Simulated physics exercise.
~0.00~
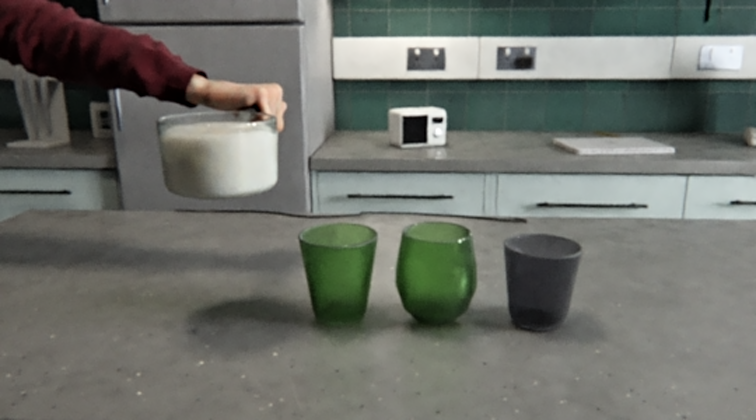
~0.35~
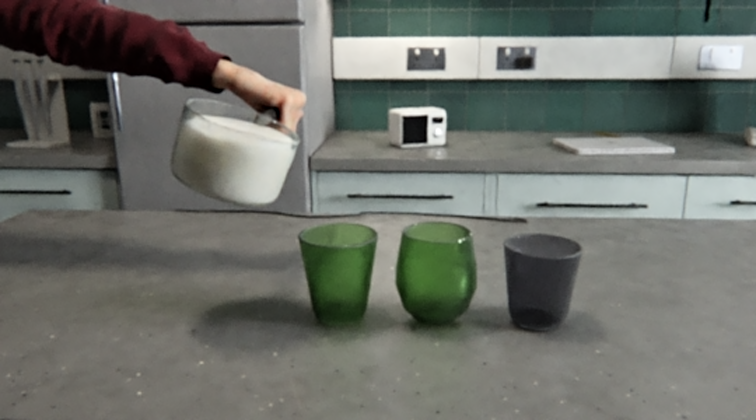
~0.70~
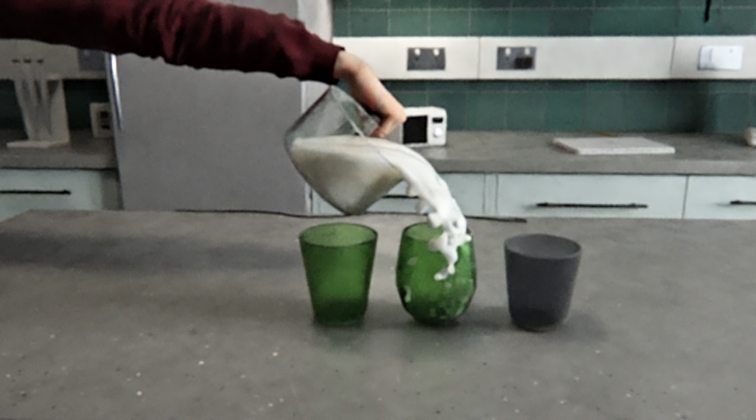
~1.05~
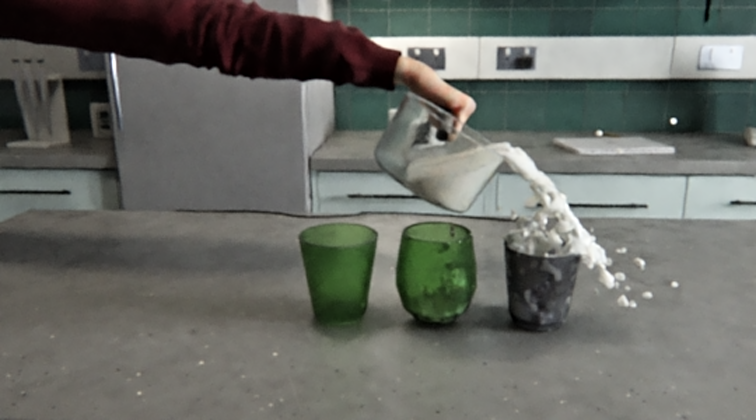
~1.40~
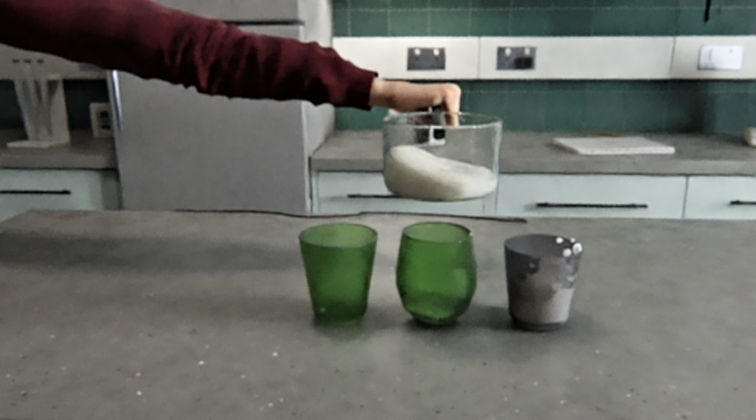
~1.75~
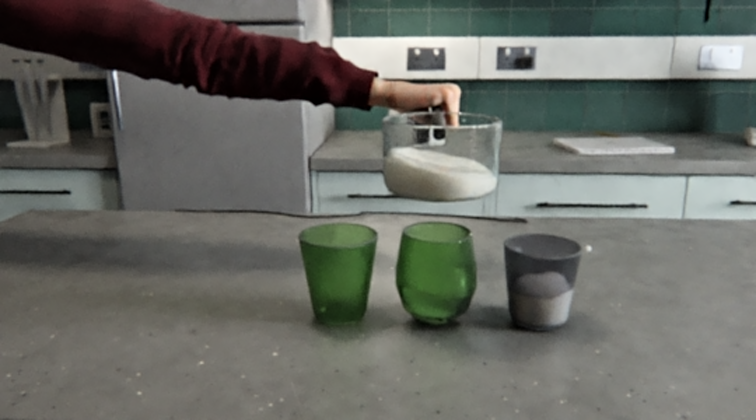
A hand in a maroon sleeve holds a clear glass saucepan of milk above a grey kitchen worktop, seen from the front, with green tiles and a fridge behind. Below stand a green tumbler on the left, a round-bellied green glass in the middle and a dark grey tumbler on the right. The hand tips the saucepan rightward and moves it right, and milk streams down at the middle glass. The stream passes on to the grey tumbler, some flying beyond its rim. The saucepan comes level, still holding milk, while the grey tumbler is left partly filled and the left one empty.
